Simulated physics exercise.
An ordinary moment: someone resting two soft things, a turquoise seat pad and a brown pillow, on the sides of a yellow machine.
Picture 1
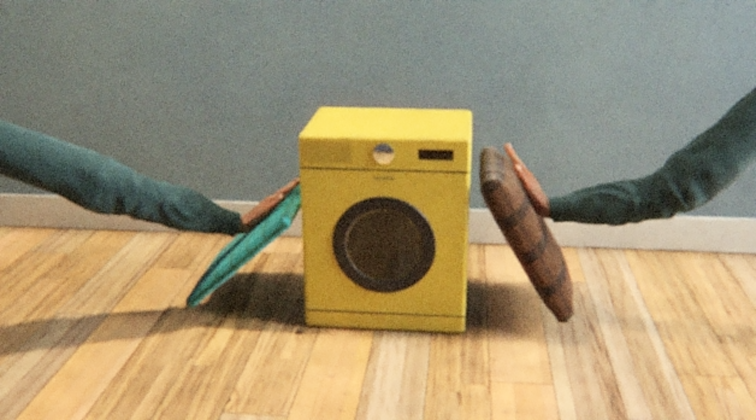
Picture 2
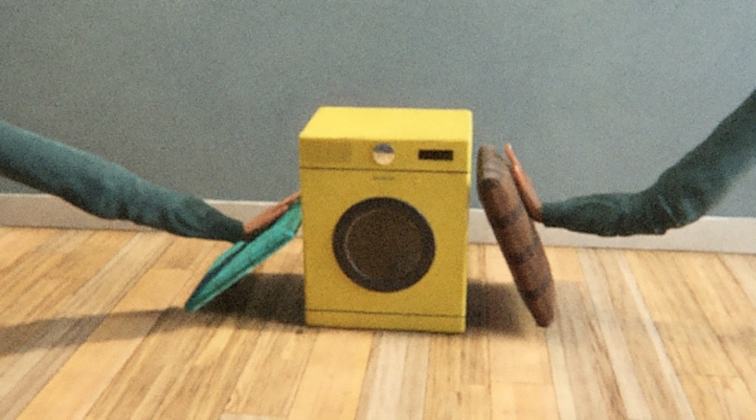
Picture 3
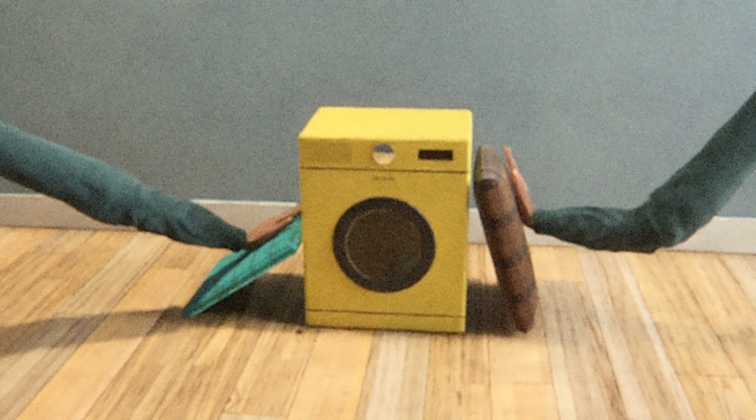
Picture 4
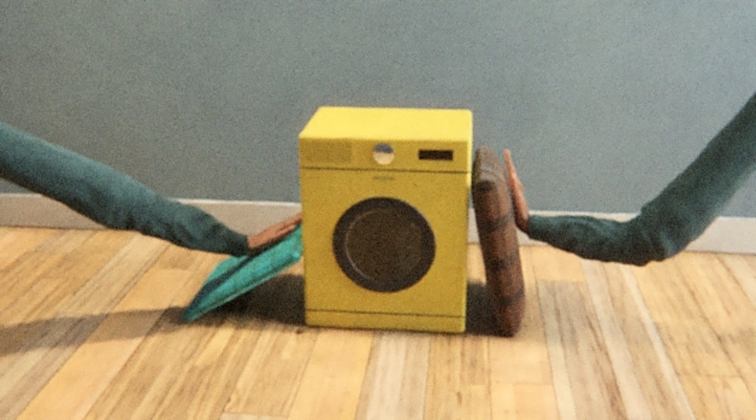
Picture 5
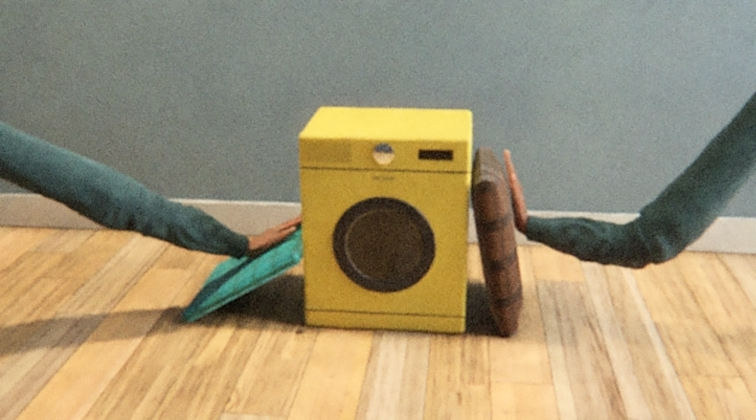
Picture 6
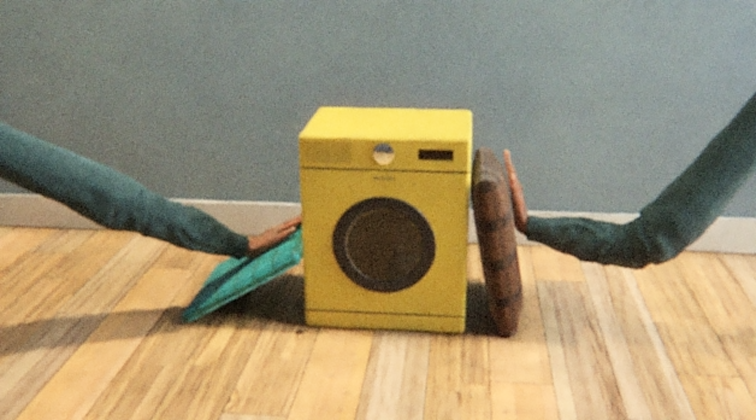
To begin with, two hands hold a turquoise seat pad and a brown checked pillow slanted against opposite sides of a yellow machine. The left pad tilts lower while the right pillow's foot slides inward until it is almost upright, and then both hands and cushions barely move.
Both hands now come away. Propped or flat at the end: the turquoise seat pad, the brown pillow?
Outcome: The turquoise seat pad slides down flat. The brown pillow keeps leaning.
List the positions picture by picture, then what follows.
Seat pad foot (190, 303), head (286, 224); pillow foot (565, 318), head (489, 186), in the first picture.
Seat pad foot (188, 309); pillow foot (545, 324), in the second picture.
Seat pad foot (187, 314); pillow foot (525, 329), in the third picture.
Seat pad foot (186, 318); pillow foot (511, 332), in the fourth picture.
Seat pad foot (186, 319); pillow foot (508, 333), in the fifth picture.
Seat pad foot (186, 319), head (296, 260), at a low slant; pillow foot (508, 333), head (484, 185), almost upright, in the sixth picture.
Then, 0.26 s on from there, seat pad flat on the floor near (247, 285); pillow propped as before near (496, 240).
Then, 0.42 s on from there, seat pad flat on the floor near (247, 292); pillow propped as before near (495, 240).
In the end, seat pad flat on the floor near (248, 292); pillow propped as before near (495, 239). The turquoise seat pad slips and lies down and the brown pillow holds its lean.
